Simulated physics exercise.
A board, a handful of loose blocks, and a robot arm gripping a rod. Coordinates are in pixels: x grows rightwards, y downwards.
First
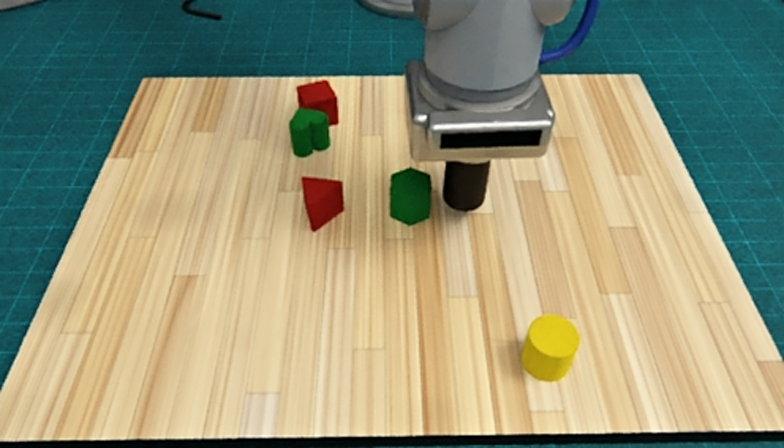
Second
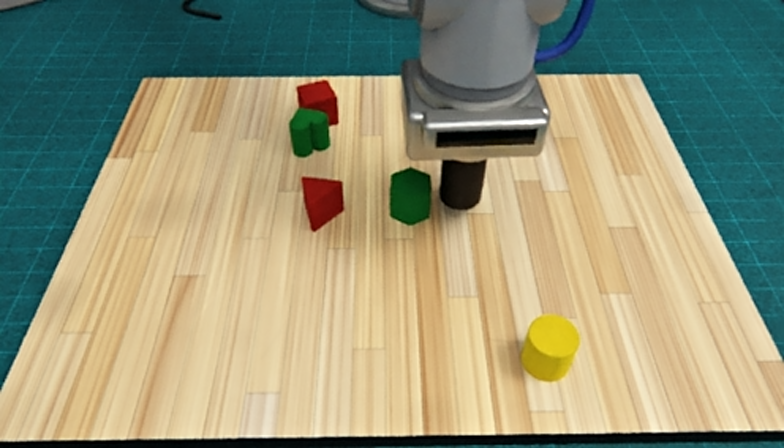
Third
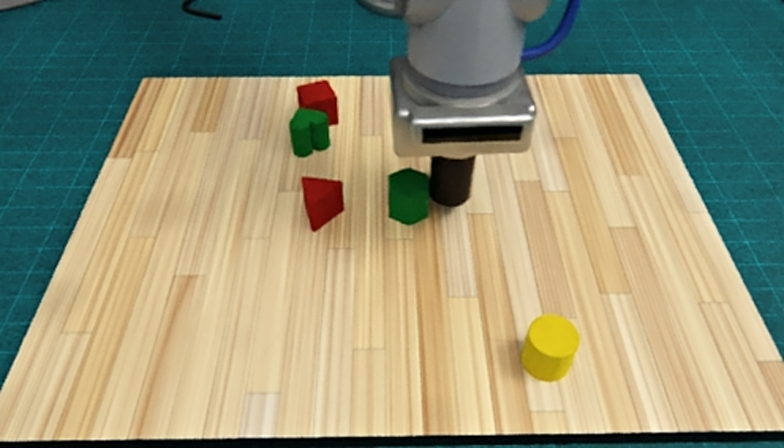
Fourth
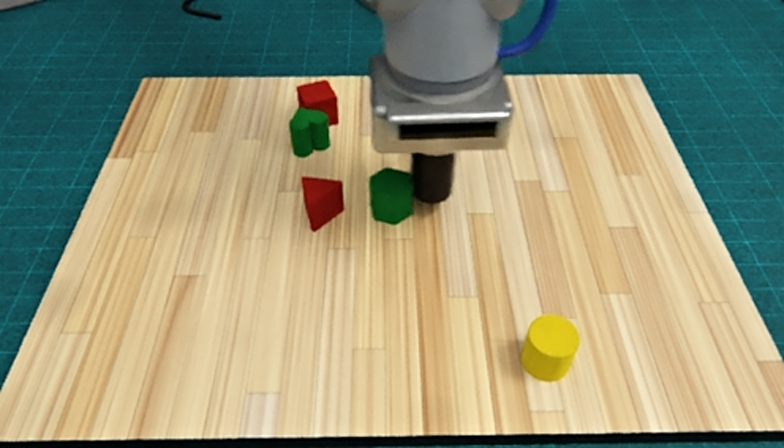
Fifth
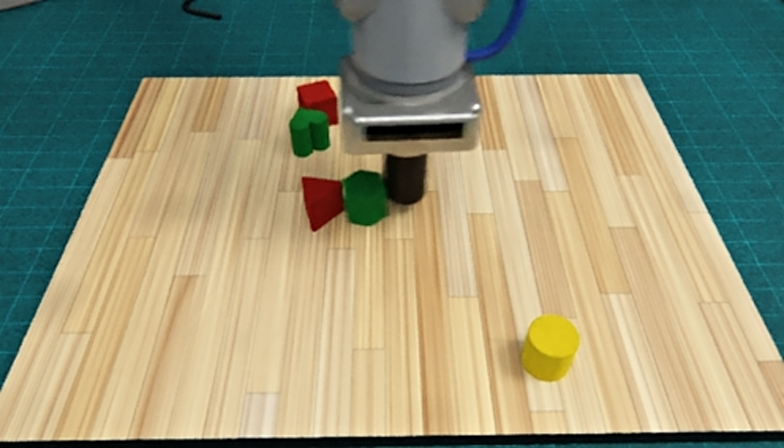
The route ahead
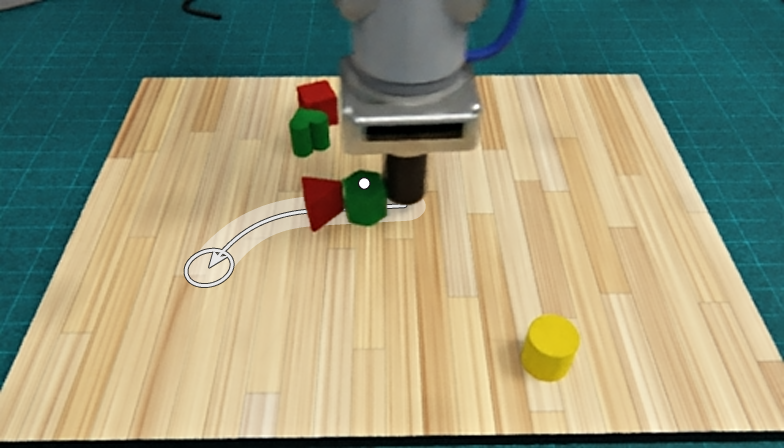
The clip opens on a wooden board holding red and green blocks and a yellow cylinder, with a robot arm holding a dark rod just right of a green six-sided block. The arm moves left, and the rod pushes that block a short way across to the red triangular block's side.
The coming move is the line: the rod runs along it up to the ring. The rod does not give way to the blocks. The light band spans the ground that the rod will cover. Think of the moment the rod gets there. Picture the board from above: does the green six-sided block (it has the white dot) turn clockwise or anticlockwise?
It goes round the way clock hands do.
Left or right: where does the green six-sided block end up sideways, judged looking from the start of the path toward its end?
Pushed right.
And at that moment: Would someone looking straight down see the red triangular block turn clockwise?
I believe not.
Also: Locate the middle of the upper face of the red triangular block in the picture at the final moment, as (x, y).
The middle of its upper face should be somewhere near (168, 225).
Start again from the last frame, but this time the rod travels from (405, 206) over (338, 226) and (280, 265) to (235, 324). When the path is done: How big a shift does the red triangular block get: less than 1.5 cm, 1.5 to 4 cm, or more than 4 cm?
Travel: Beyond 4 cm.
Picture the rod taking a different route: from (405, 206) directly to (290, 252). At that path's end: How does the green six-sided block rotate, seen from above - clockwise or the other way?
Twists clockwise.
The line goes from (405, 206) over (334, 209) and (263, 222) to (209, 267); the dot is on the green six-sided block.
On the path given first. One third of the way, rod at (331, 195); red triangular block at (254, 195), turned 80° anticlockwise; green six-sided block at (287, 182), turned 20° clockwise.
Two thirds of the way, rod at (259, 208); red triangular block at (197, 211), turned 115° anticlockwise; green six-sided block at (217, 186), turned 35° clockwise.
At the end, rod at (204, 253); green heart block unmoved; red triangular block at (168, 225), turned 40° anticlockwise; green six-sided block at (206, 187), turned 55° clockwise.
